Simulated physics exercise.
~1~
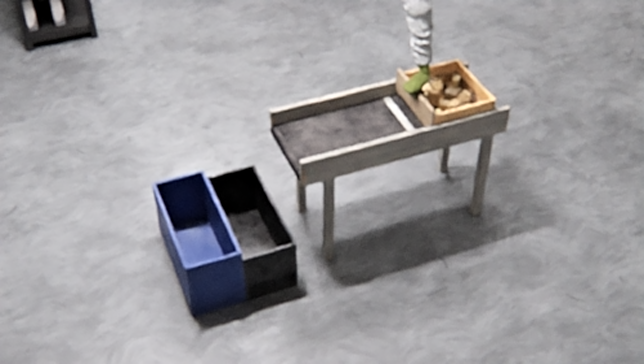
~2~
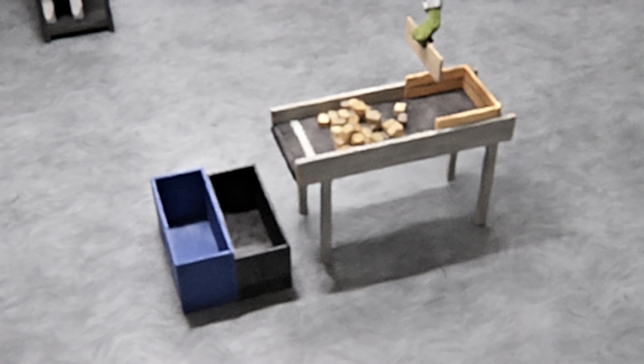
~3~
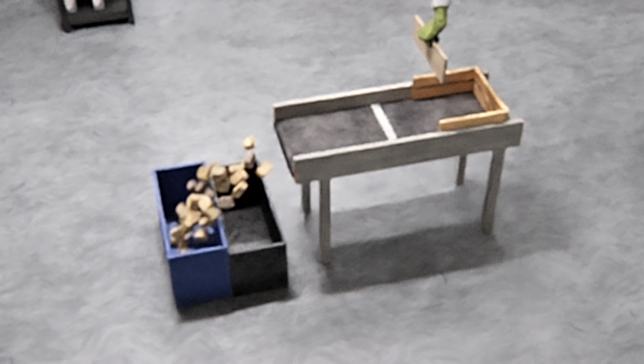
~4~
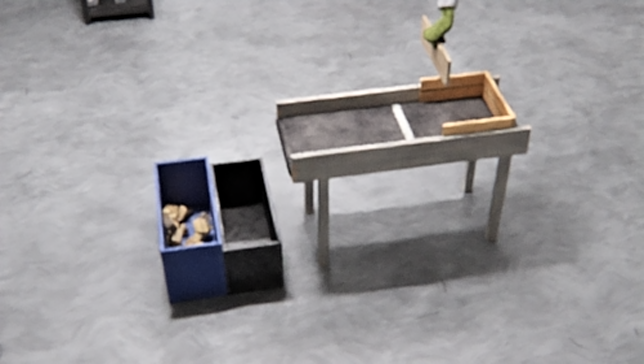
Wooden offcuts slide left from a pen along the belt and drop into the blue tub.
